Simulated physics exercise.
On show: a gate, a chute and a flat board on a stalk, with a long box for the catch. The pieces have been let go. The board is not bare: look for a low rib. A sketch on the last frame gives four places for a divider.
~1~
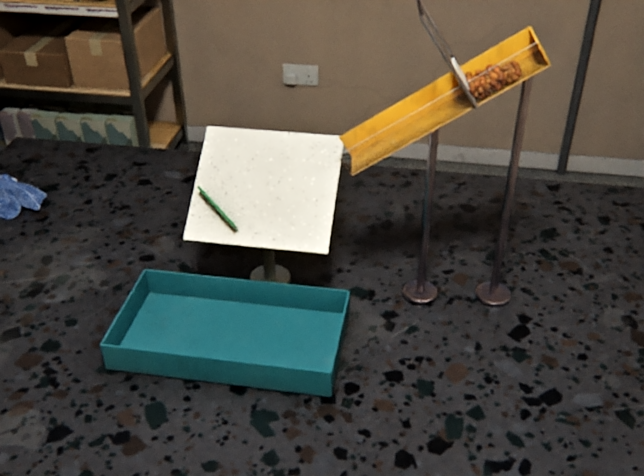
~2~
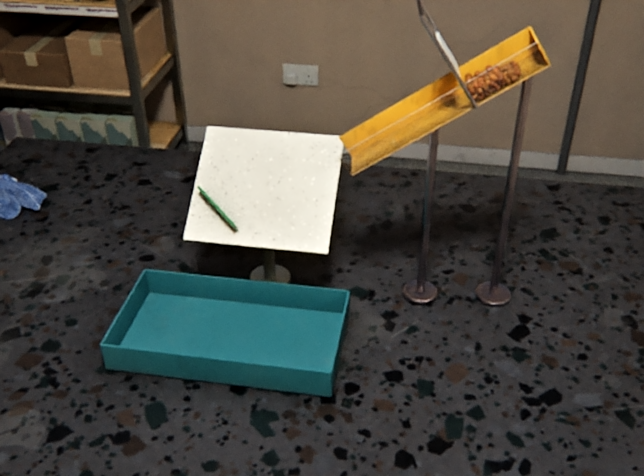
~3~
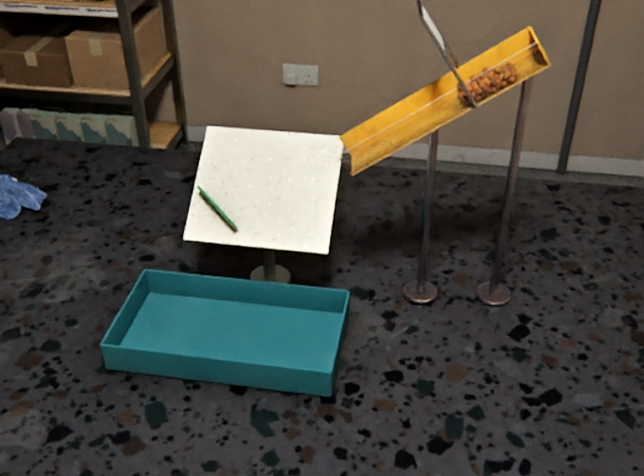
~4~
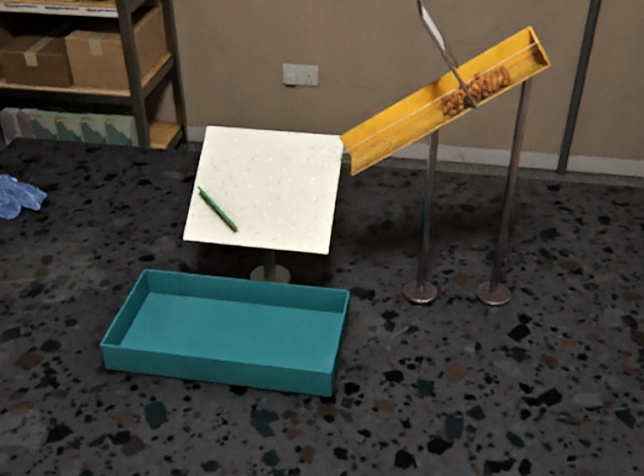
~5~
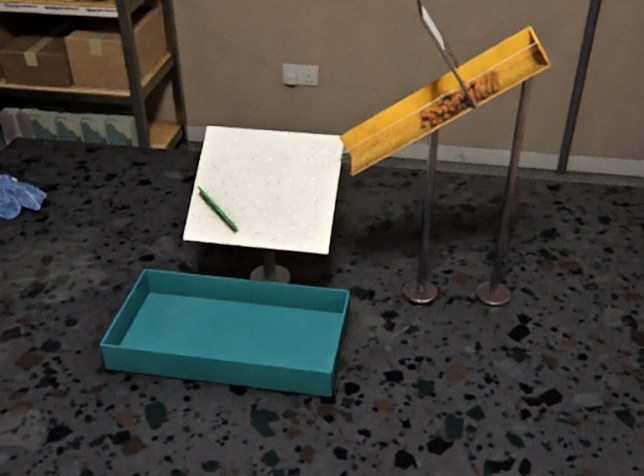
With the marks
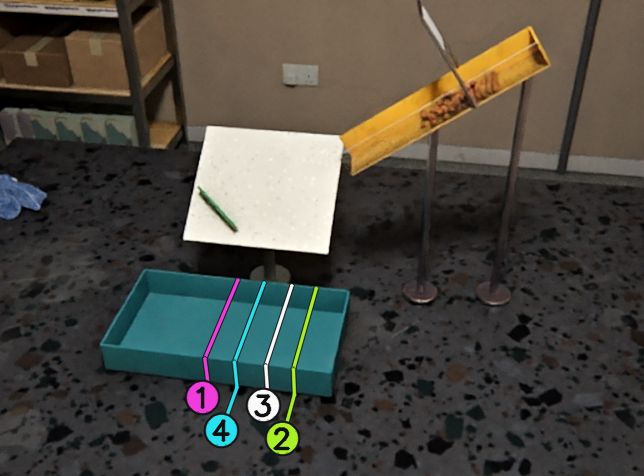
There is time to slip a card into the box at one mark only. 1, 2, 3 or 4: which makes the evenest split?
Line 1.
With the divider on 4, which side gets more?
More lands on the left.
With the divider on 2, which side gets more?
Left.
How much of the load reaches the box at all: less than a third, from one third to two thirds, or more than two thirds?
It is more than two thirds.
On the marked copy, line 1 crosses the front rim at (205, 357); line 2 crosses the front rim at (293, 368); line 3 crosses the front rim at (266, 364); line 4 crosses the front rim at (234, 361).
With 1, of what is caught, roughly half on the left of the divider, roughly half on the right.
With 2, of what is caught, every piece on the left of the divider, not one piece on the right.
With 3, of what is caught, almost all on the left of the divider, just a few on the right.
With 4, of what is caught, the larger part on the left of the divider, about a tenth on the right.
